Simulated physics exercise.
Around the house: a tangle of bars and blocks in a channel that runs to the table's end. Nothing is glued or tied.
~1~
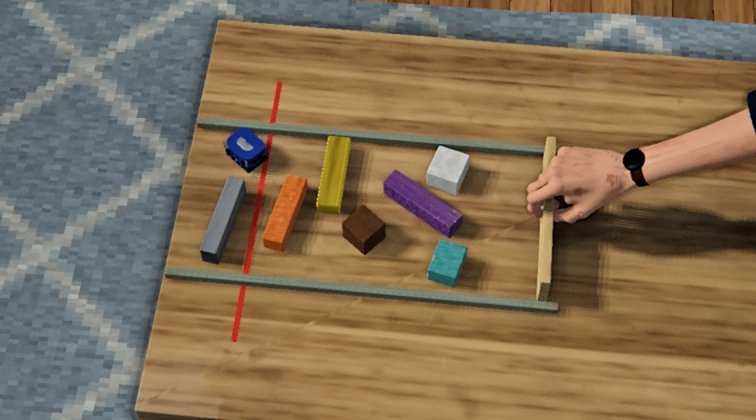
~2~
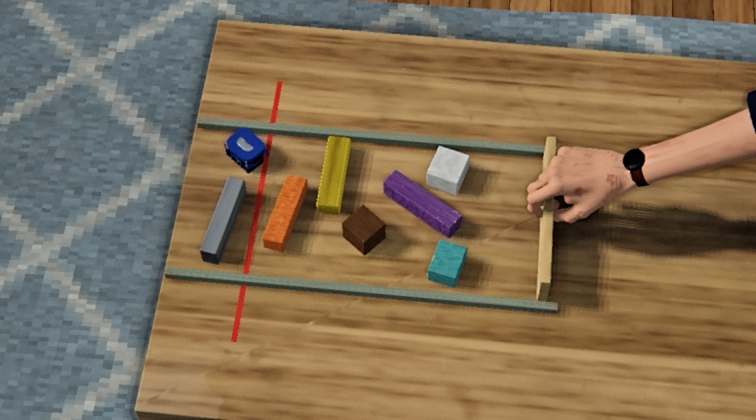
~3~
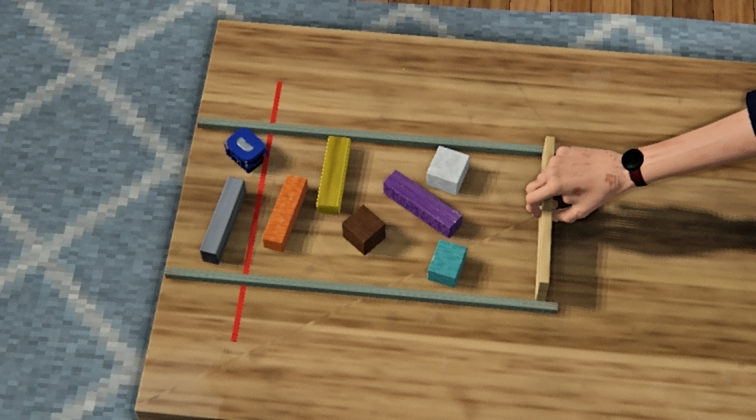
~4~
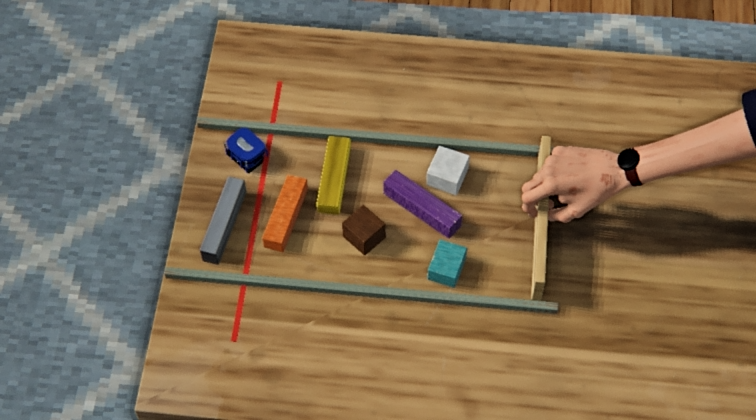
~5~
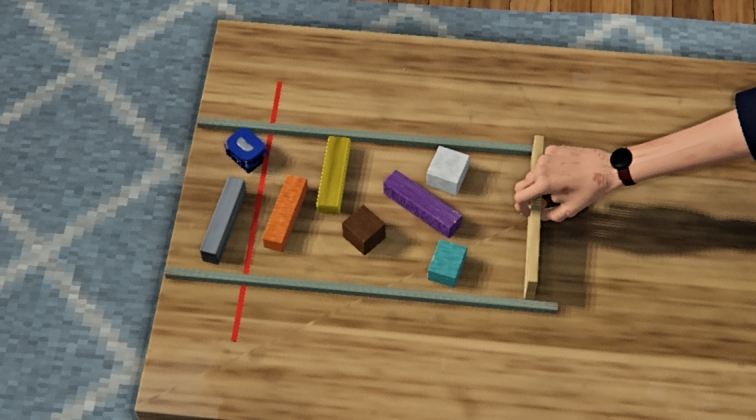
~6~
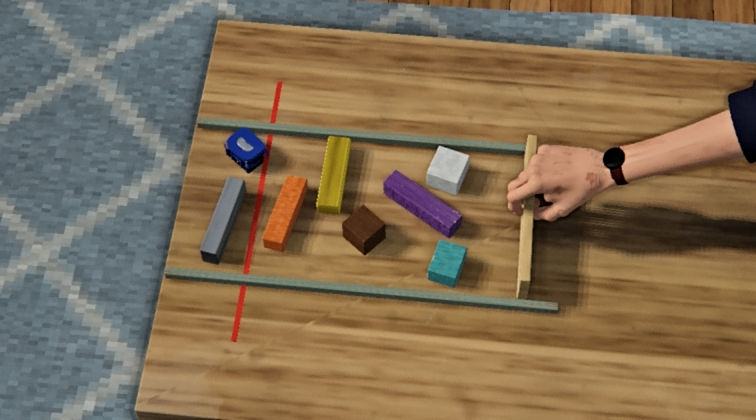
On a wooden table, a hand slides a board slightly left toward scattered bars and blocks.
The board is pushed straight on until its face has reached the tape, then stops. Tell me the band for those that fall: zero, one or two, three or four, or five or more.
Here the number that fall off is one or two.
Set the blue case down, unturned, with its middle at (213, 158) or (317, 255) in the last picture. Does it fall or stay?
In that order, it goes over; does not fall.
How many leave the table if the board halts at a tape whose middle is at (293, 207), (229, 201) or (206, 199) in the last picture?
In that order 0, 4 and 6.
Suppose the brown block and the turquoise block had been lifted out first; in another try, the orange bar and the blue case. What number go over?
It would be 1 and 0.
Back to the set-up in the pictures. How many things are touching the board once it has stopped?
The number is 3.
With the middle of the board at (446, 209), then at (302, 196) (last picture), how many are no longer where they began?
First 3, then 8.
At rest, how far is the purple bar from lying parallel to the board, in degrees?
Some 35 degrees.
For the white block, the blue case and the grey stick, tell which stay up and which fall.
The white block is kept; the blue case comes down; the grey stick falls.
Soon after, none off yet; grey stick at rest near (224, 220); blue case at rest near (247, 150); orange bar at rest near (286, 213).
In the end, the number that fall off is one or two; gone, blue case and grey stick.
